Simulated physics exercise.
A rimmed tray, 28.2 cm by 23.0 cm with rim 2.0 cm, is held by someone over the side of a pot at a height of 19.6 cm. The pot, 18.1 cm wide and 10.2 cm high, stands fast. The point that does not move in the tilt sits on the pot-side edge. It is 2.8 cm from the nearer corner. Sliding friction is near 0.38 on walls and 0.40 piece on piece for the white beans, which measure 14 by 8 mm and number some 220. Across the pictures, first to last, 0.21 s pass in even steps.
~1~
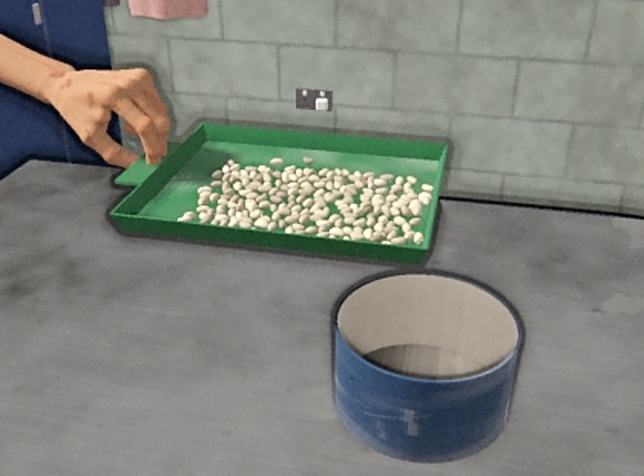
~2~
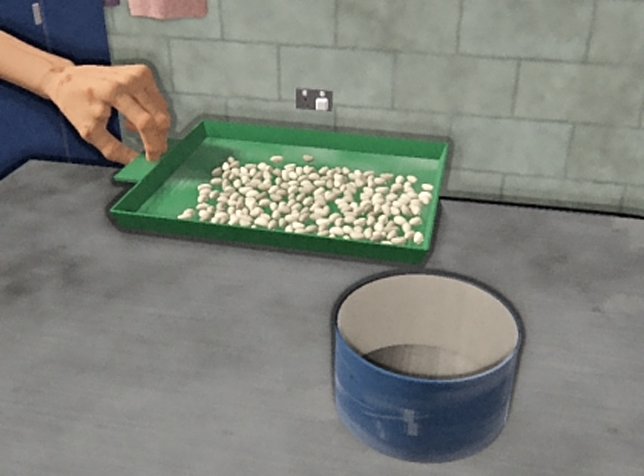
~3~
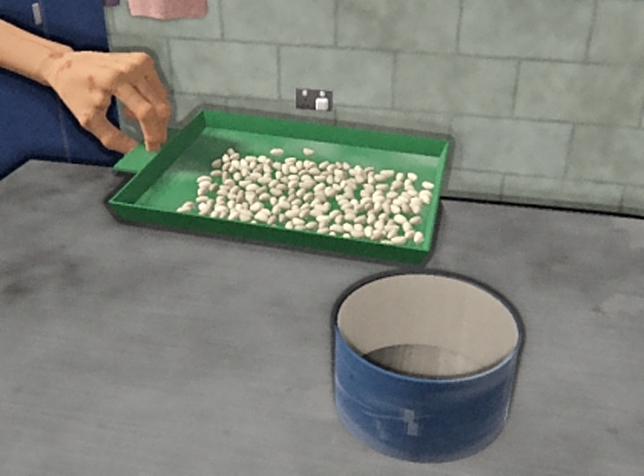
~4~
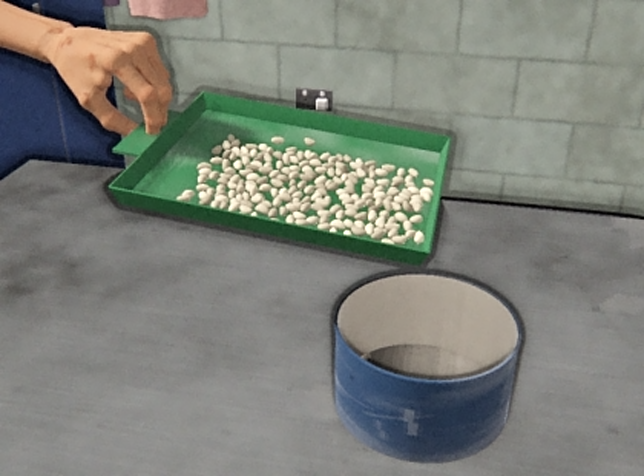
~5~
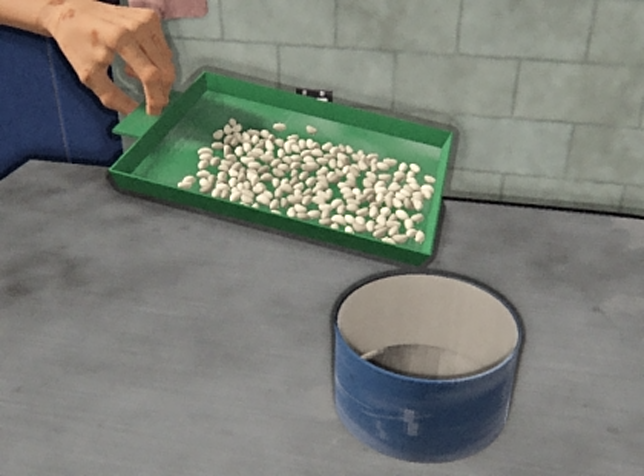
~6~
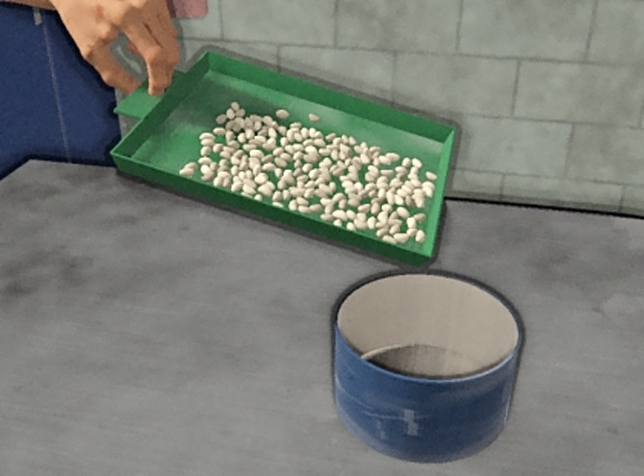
A green tray of pale beans sat almost level at first, then a hand gripping its left end gradually raised that side, tilting it gently down toward the right, while the blue pot stayed still.
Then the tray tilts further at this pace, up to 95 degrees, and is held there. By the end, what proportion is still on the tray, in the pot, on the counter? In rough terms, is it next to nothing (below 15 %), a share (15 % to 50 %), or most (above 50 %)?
Roughly: Tray: Next to nothing, pot: Most, counter: A share.
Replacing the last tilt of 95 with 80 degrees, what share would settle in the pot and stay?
Estimated share: About 65 %.
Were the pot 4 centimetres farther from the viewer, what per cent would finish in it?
Then about 30 per cent.
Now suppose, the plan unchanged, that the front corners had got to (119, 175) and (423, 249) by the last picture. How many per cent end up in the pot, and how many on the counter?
Pot: 80, counter: 20.
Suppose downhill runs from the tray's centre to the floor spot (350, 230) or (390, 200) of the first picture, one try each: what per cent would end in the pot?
Around 60 % for the first direction, around 50 % for the second.
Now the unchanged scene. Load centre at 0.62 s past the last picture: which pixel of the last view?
The middle of the load should be at about (467, 273) by then.
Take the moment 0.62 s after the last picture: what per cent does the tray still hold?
Some 45 per cent of the load.
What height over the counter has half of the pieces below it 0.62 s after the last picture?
Around 18 cm up.
Then, 0.37 s after the last picture, tilt 54 degrees; the tray holds 100 %, the pot 0 %.
Then, 0.62 s after the last picture, tilt 80 degrees; the tray holds 45 %, the pot 10 %.
Then, 0.98 s after the last picture, tilt 95 degrees; the tray holds 0 %, the pot 75 %.
In the end, tray 0 %, pot 75 %, counter 25 %.
